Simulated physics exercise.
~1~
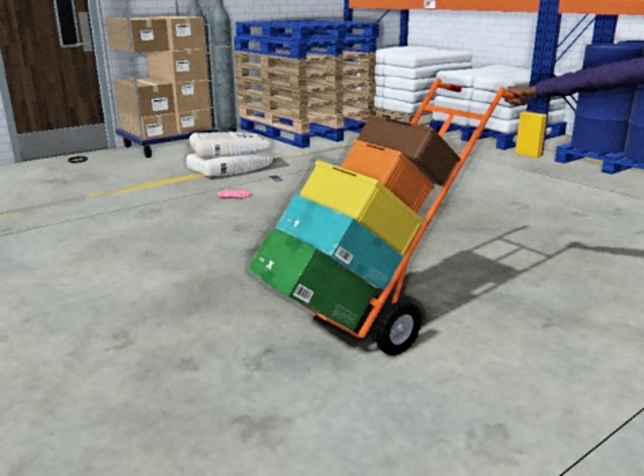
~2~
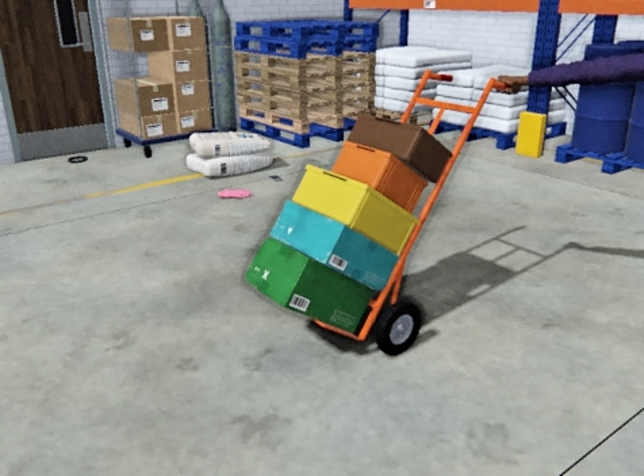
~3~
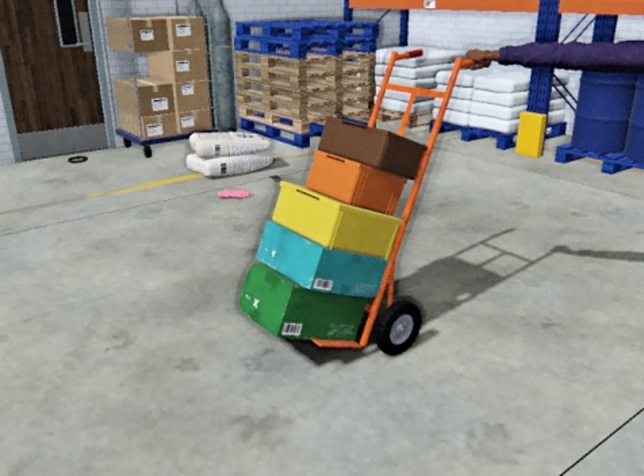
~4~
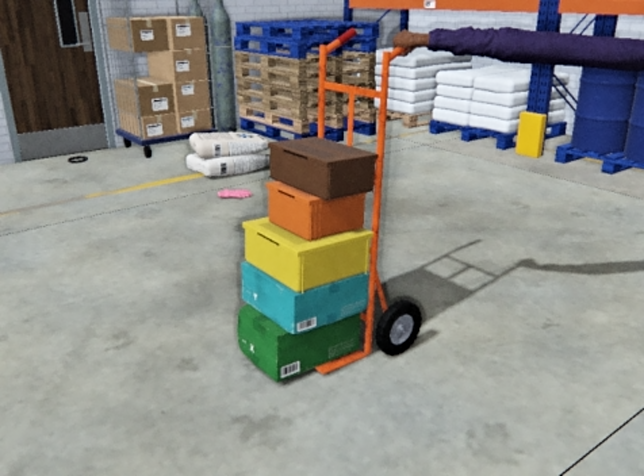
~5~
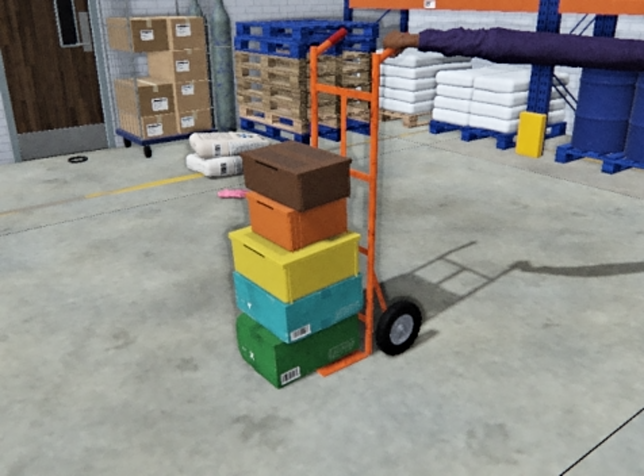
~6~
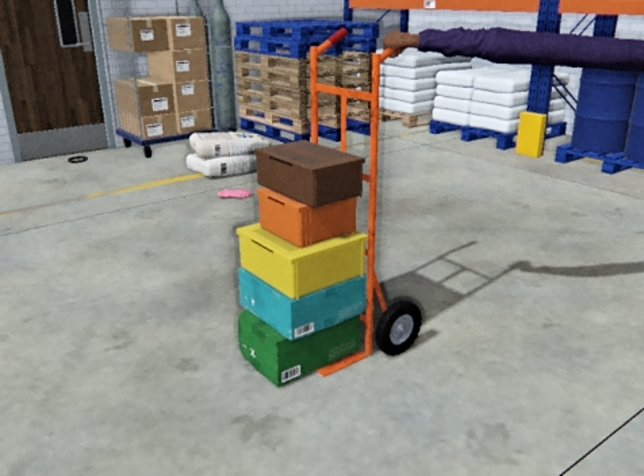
An orange hand truck carrying five stacked boxes leans back toward the right on the concrete floor of a warehouse, seen from slightly above. From the bottom, the load is green, turquoise, yellow, orange and brown, while pallets, cartons, white sacks and blue barrels stand behind. A purple-sleeved arm reaches in from the right, gripping the handle. It swings the truck upright, slowly at first, then faster, until the plate meets the floor. The upper boxes tip leftward, away from the frame, then rock partway back. The truck ends upright, still held, with all five boxes stacked.
